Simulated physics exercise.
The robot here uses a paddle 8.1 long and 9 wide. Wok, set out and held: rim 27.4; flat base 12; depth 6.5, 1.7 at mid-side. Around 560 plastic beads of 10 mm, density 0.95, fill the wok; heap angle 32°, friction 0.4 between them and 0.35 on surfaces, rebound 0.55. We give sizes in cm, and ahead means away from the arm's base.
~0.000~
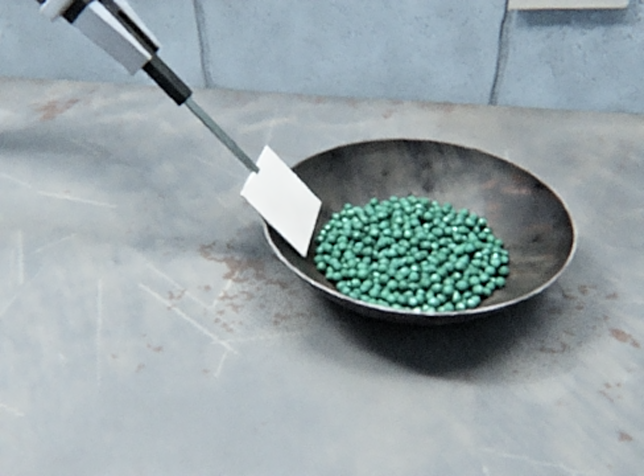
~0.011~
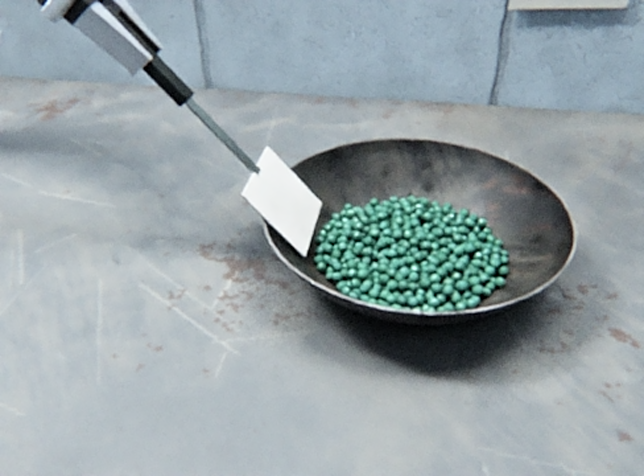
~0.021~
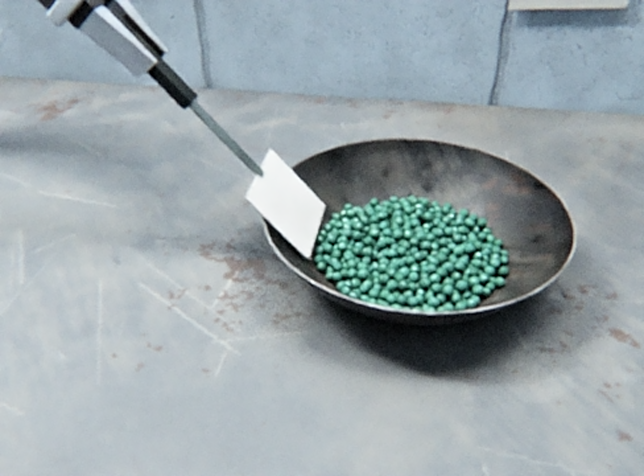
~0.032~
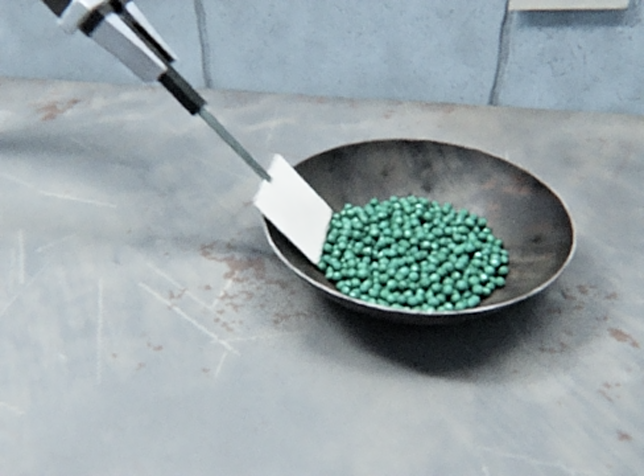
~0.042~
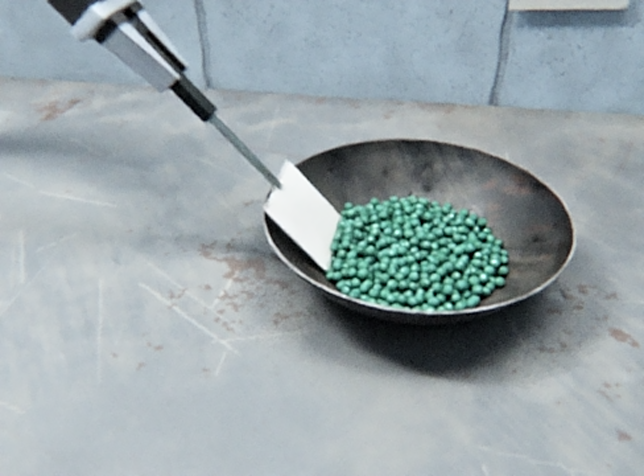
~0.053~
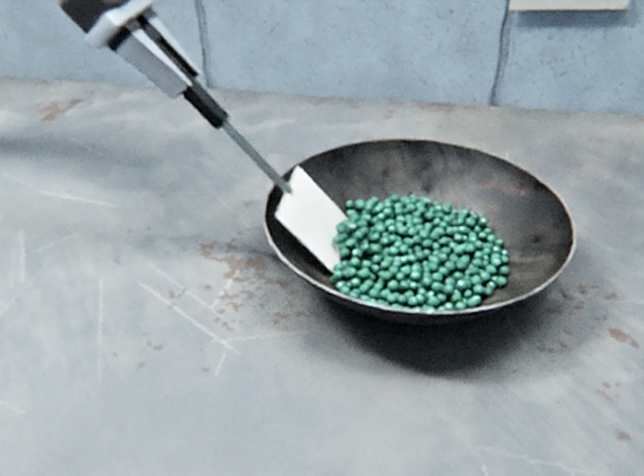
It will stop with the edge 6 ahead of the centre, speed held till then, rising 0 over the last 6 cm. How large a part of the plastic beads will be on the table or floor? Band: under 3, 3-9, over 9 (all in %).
Under 3 %.
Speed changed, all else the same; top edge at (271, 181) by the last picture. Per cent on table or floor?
0 %.
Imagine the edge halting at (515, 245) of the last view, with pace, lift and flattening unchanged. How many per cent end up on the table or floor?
Estimate: Approx. 35 %.
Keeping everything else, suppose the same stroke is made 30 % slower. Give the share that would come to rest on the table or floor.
Around 0 per cent would finish on the table or floor.
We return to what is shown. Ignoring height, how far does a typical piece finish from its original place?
The figure is about 5 cm.
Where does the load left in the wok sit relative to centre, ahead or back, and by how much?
5.0 cm ahead.
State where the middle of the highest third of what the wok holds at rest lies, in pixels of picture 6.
About (512, 240).
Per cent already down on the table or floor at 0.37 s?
Close to 0 per cent of the load.
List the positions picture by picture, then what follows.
In the first picture, paddle top edge at (254, 169), sloping 49°; upper third of the load around (408, 248), from x 320 to 505, top at y 200; 561 in the wok.
In the second picture, paddle top edge at (255, 169), sloping 49°; upper third of the load around (408, 248), from x 320 to 505, top at y 200.
In the third picture, paddle top edge at (259, 172), sloping 49°; upper third of the load around (408, 248), from x 320 to 505, top at y 200.
In the fourth picture, paddle top edge at (267, 178), sloping 49°; upper third of the load around (408, 248), from x 320 to 505, top at y 200.
In the fifth picture, paddle top edge at (277, 185), sloping 49°; upper third of the load around (407, 249), from x 320 to 505, top at y 200.
In the sixth picture, paddle top edge at (288, 190), sloping 49°; upper third of the load around (402, 244), from x 320 to 505, top at y 200; 561 in the wok.
After 0.10 s, sloping 49°, highest piece 8 above the table; 561 in the wok.
After 0.15 s, sloping 49°, highest piece 11 above the table; 561 in the wok.
After 0.37 s, sloping 49°, highest piece 7 above the table; 561 in the wok.
After 1.42 s, sloping 49°, highest piece 7 above the table; 561 in the wok.
At rest, 561 in the wok. That is 0 % on the table or floor.
